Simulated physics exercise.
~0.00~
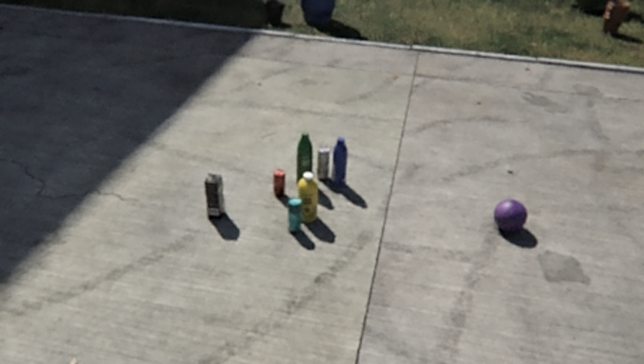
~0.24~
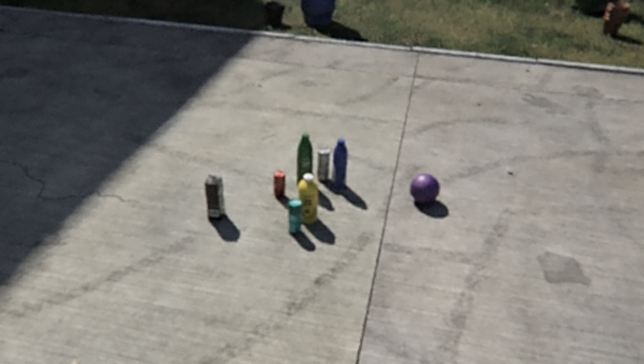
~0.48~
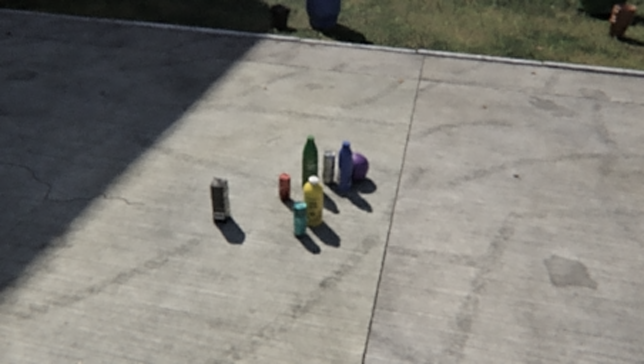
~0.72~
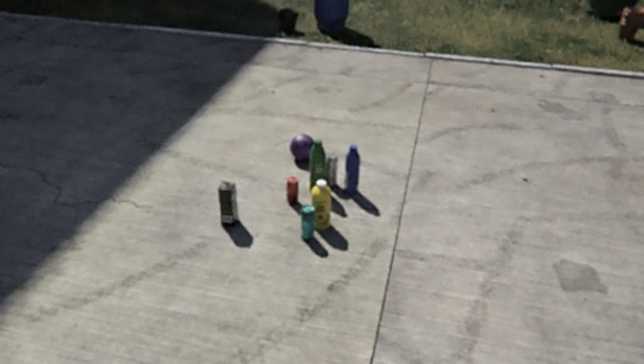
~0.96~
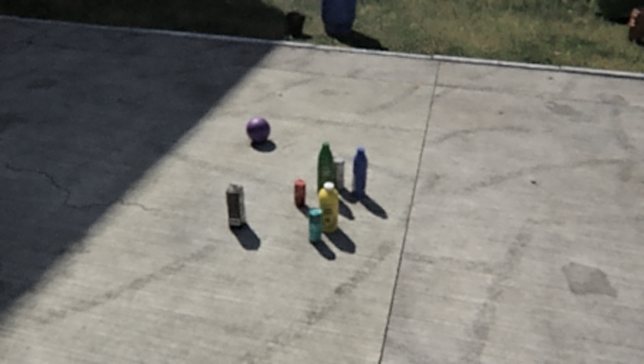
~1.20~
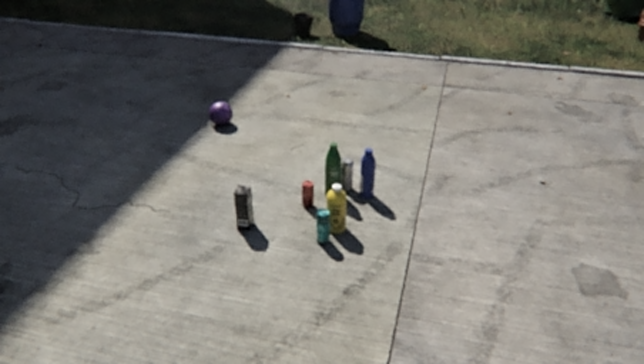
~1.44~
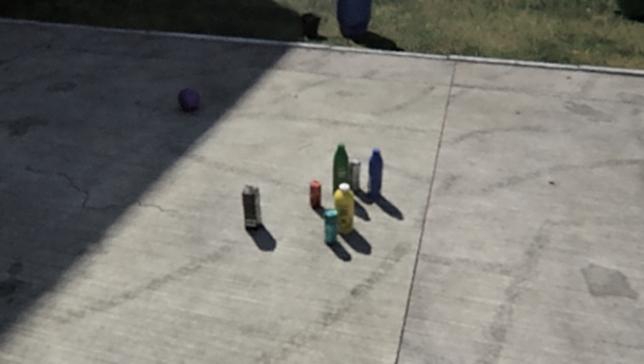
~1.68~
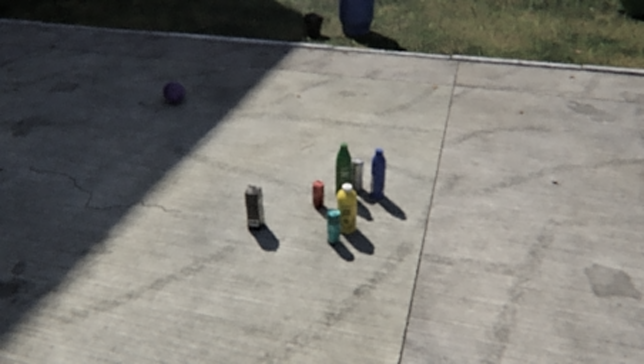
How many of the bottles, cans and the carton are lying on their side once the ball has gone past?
None of them are lying down; all seven are still upright after the purple ball has rolled by.
